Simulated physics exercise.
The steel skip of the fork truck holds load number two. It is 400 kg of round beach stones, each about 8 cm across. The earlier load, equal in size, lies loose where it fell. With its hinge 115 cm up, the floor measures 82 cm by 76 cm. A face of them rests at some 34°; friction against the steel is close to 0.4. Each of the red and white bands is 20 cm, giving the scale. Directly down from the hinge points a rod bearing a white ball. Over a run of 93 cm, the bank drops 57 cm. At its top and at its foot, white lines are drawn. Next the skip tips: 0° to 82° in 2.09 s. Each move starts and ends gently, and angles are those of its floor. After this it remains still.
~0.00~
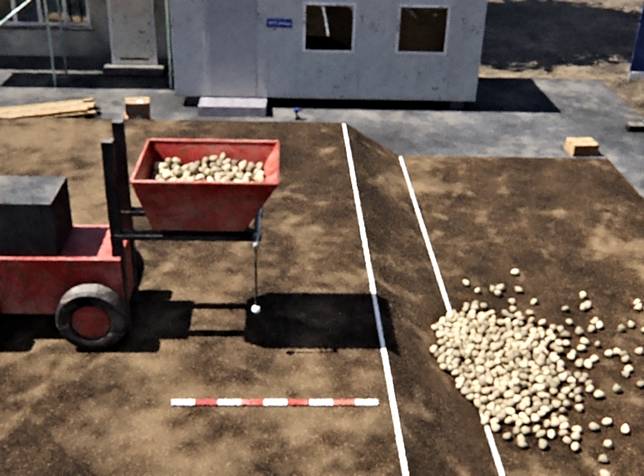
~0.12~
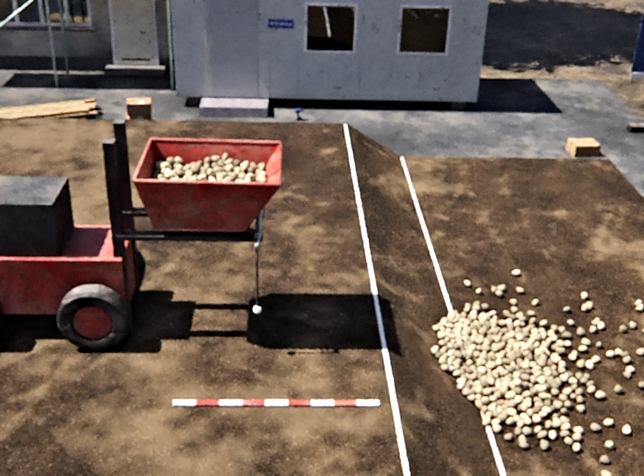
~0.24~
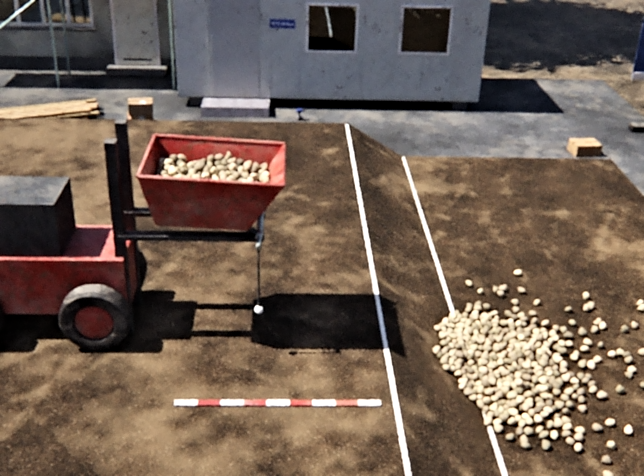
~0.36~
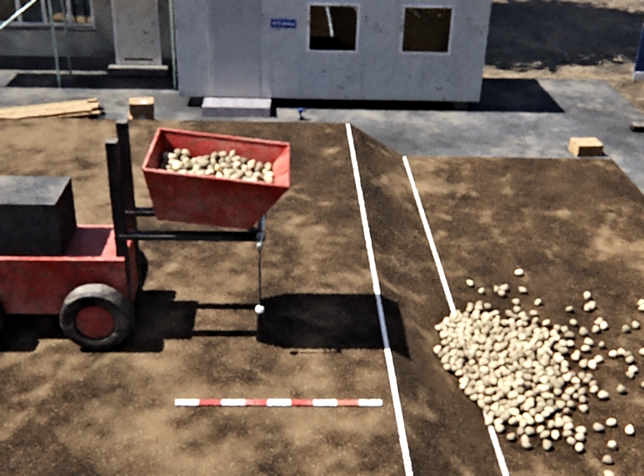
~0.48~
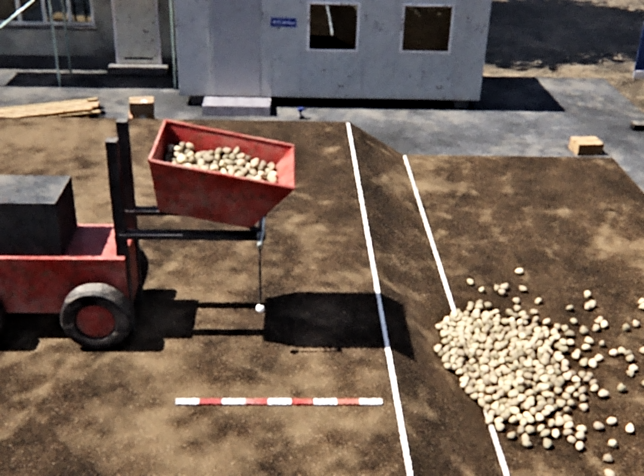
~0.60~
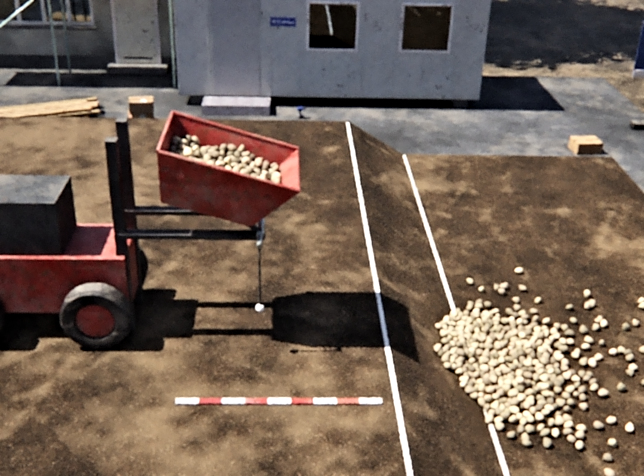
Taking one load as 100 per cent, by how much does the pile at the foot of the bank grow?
It grows by roughly 34 per cent.
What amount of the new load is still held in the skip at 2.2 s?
40 %.
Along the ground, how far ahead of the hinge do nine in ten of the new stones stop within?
Around 250 cm.
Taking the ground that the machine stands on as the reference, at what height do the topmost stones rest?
It sits around 14 centimetres higher than that ground.
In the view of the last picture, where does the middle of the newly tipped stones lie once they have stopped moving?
In the last view, somewhere near (449, 348).
After 1.6 s the floor is at 69°; in per cent of one load, 100 in the skip, 13 on the top or the slope, 86 at the foot of the bank; the foremost stones are past the picture's edge.
After 2.2 s the floor is at 82°; in per cent of one load, 40 in the skip, 74 on the top or the slope, 86 at the foot of the bank; the foremost stones are past the picture's edge.
After 2.5 s the floor is at 82°; in per cent of one load, 14 in the skip, 93 on the top or the slope, 93 at the foot of the bank; the foremost stones are past the picture's edge.
After 5.2 s the floor is at 82°; in per cent of one load, 0 in the skip, 80 on the top or the slope, 120 at the foot of the bank; the foremost stones are past the picture's edge. Net gain at the foot of the bank, 34.
